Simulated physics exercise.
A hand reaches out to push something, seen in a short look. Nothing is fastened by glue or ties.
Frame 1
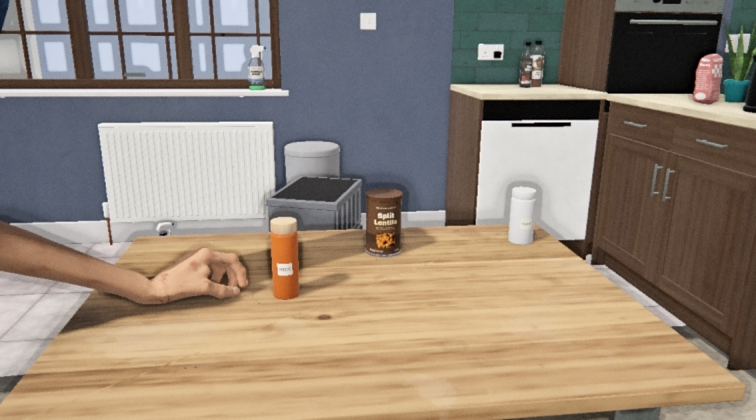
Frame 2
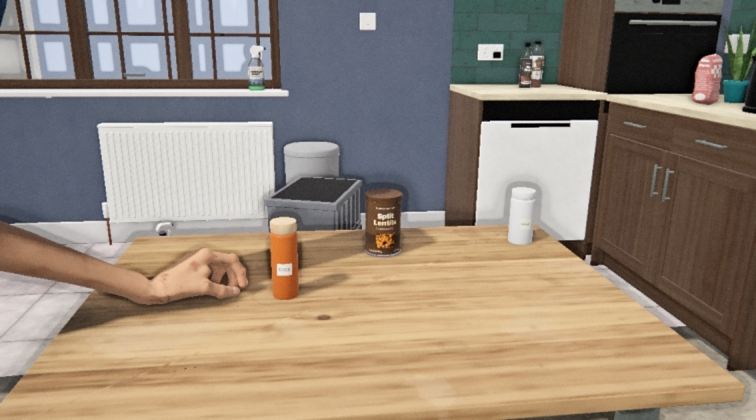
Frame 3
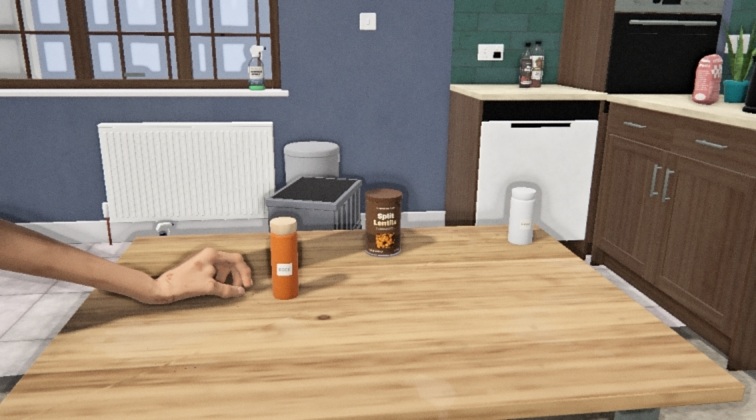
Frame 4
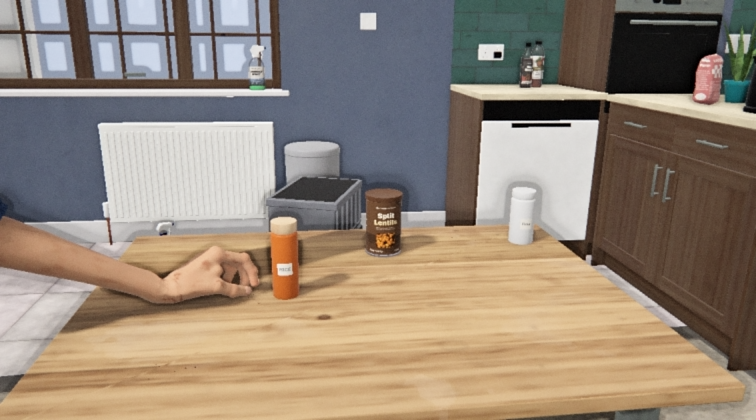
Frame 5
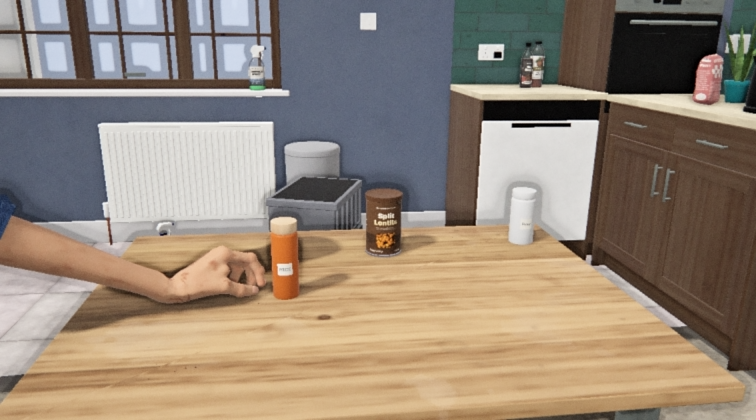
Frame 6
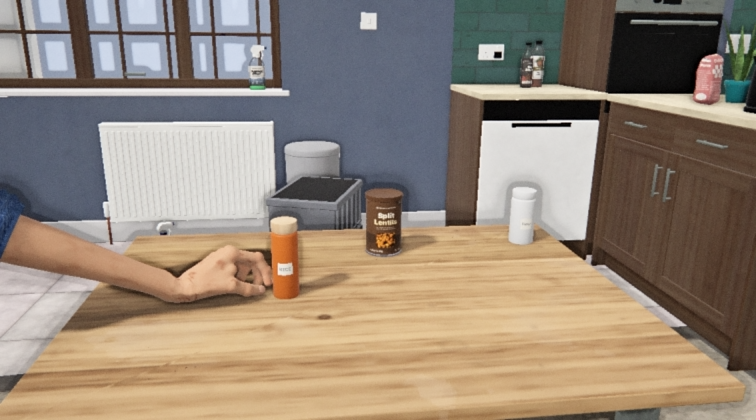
The clip shows a wooden kitchen table holding an orange shaker, a brown canister and a white container, as a hand and forearm from the left slide slightly right toward the shaker, while the objects stay still.
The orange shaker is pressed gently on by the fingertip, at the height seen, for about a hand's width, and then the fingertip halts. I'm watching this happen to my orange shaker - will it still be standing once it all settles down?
Yes, it stays up.
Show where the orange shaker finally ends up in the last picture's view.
It winds up at roughly (361, 255).
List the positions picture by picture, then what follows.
The first picture shows orange shaker (285, 258).
The second picture shows orange shaker (285, 258).
The third picture shows orange shaker (285, 258).
The fourth picture shows orange shaker (285, 258).
The fifth picture shows orange shaker (285, 258).
The sixth picture shows orange shaker (285, 258).
Then, 0.40 s after the last picture, orange shaker slid about its own width near (314, 257).
Then, 0.80 s after the last picture, orange shaker slid well along near (348, 256).
At rest, moved from the start, orange shaker. Seen from the same camera at the end, orange shaker near (361, 255).
